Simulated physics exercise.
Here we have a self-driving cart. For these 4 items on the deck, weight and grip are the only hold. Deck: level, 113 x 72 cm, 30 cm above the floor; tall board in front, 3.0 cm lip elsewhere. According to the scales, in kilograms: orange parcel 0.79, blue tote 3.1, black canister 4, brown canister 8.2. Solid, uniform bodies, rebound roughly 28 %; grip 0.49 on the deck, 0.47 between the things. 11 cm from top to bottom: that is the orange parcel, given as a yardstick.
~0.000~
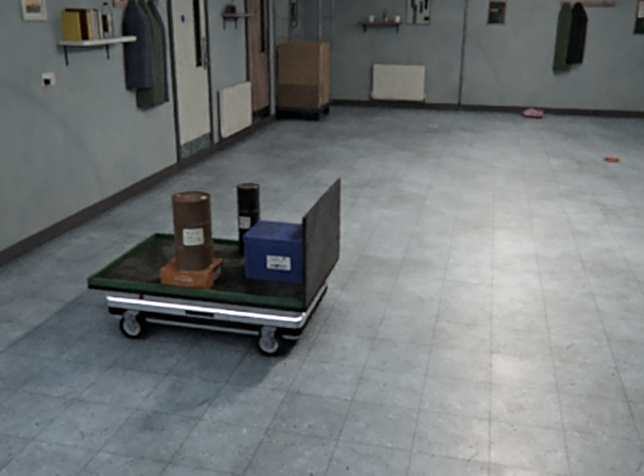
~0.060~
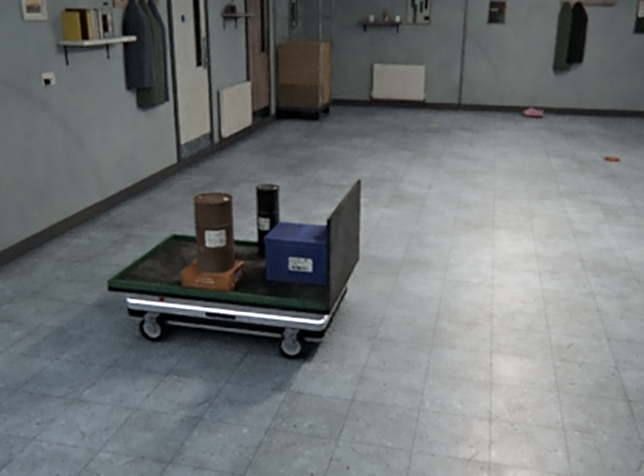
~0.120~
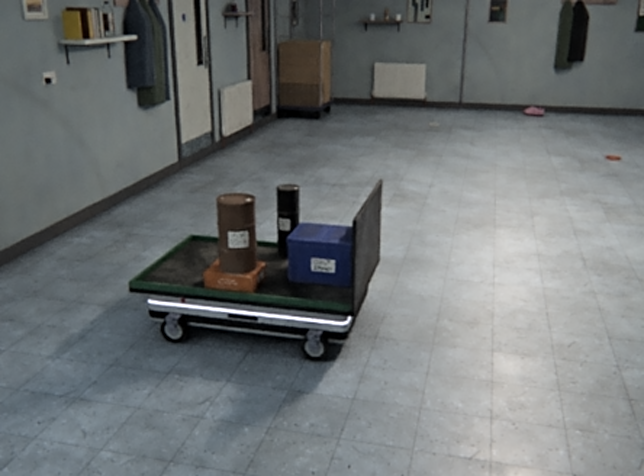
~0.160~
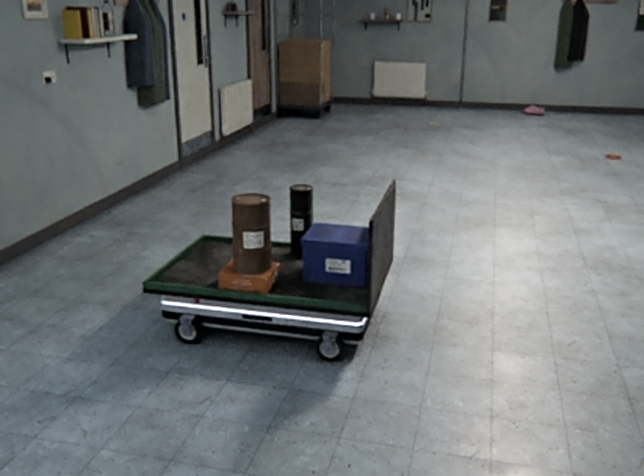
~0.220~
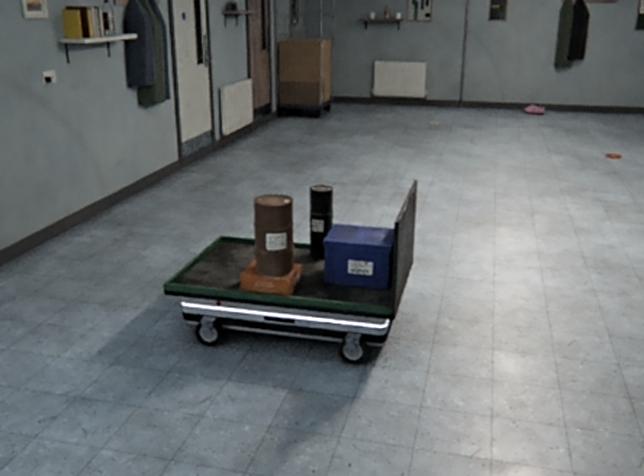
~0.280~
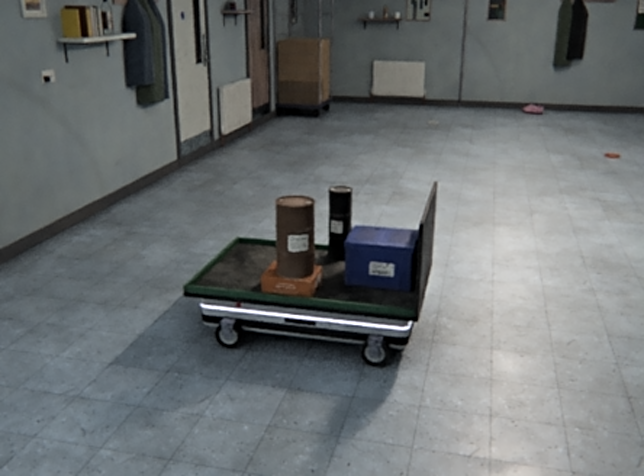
In a large tiled room, a loaded flat cart rolls steadily to the right.
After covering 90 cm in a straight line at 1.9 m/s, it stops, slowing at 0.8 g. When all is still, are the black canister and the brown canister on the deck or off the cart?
The black canister stays put; the brown canister stays put.
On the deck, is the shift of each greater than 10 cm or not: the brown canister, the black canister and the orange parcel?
First, the brown canister is moved away; second, the black canister is moved away; third, the orange parcel is moved away.
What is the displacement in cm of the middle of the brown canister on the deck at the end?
I'd put it at about 42 centimetres.
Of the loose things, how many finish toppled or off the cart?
That makes 3.
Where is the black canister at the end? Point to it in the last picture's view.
It ends up at about (488, 258).
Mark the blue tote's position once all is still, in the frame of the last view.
Near (510, 269).
Around 0.68 s, cart has run 112 cm; black canister at 22° to upright near (463, 231); brown canister at 14° to upright near (434, 245); orange parcel at 13° to upright.
Around 0.78 s, cart has run 113 cm, stopped; black canister at 51° to upright near (483, 239); brown canister at 29° to upright near (457, 250); orange parcel at 28° to upright.
Around 0.98 s, cart has run 113 cm, stopped; brown canister on its side near (506, 285); black canister on its side near (498, 253); orange parcel at 60° to upright.
Finally (2.0 s), on their side or leaning hard on the deck, orange parcel, black canister and brown canister; the last one still in place (within 10 cm). In the last view, black canister near (488, 258), brown canister near (499, 294).
